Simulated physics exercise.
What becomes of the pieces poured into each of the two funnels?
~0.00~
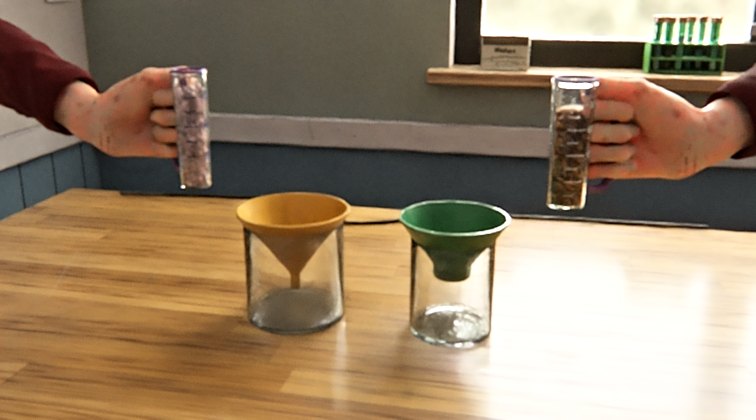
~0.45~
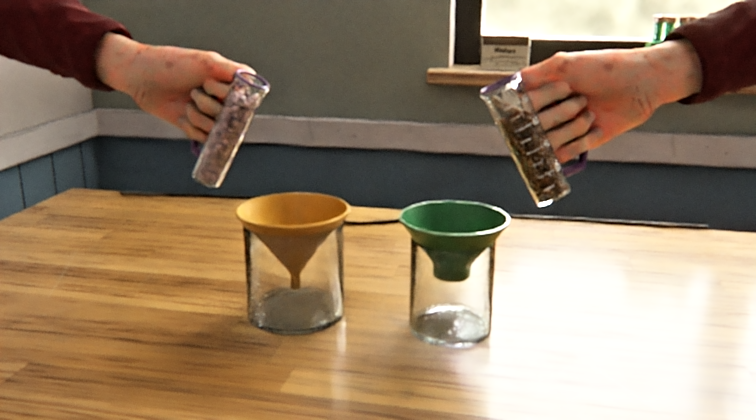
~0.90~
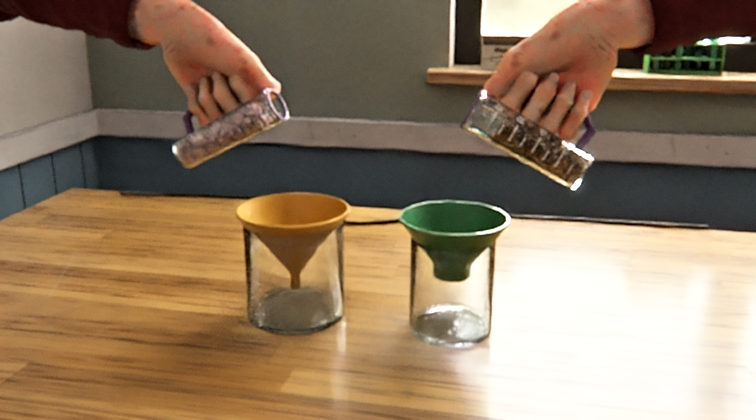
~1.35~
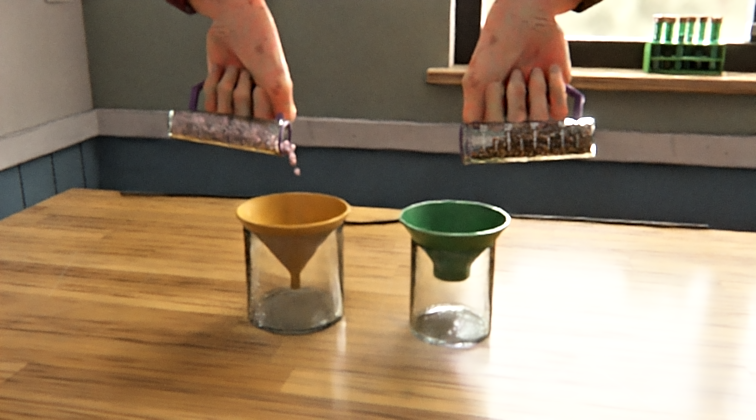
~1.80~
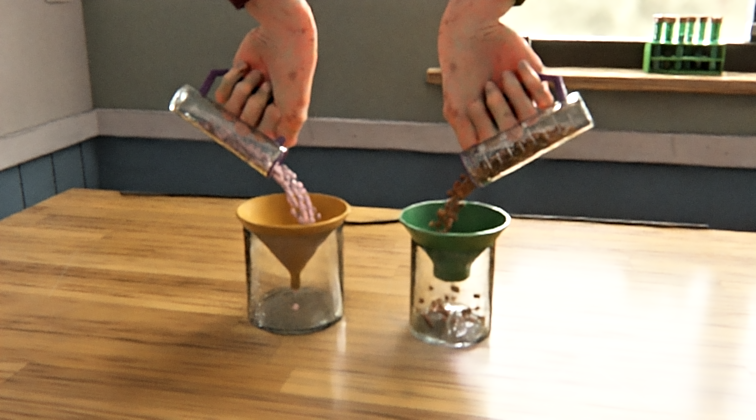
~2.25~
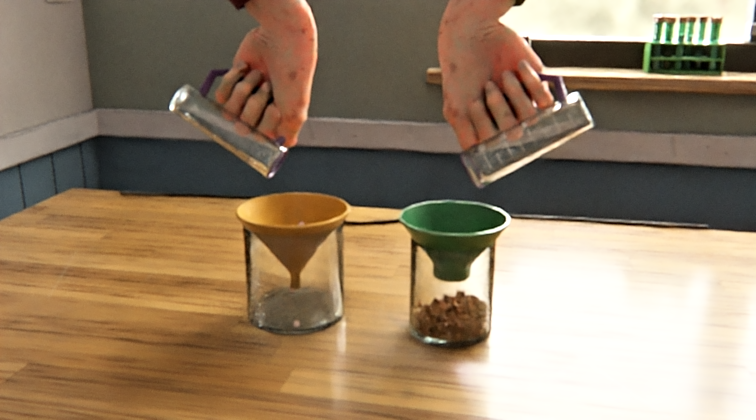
The pinkish pieces clog the orange funnel on the left, leaving its jar nearly empty. The brown pieces pass through the green funnel on the right and gather at the bottom of its jar.
The clip shows two hands tipping clear cups over funnels in glass jars, pouring pinkish pieces into the orange funnel on the left and brown pieces into the green one on the right. The brown pieces collect in their jar, while nearly all the pink ones stay in the funnel.
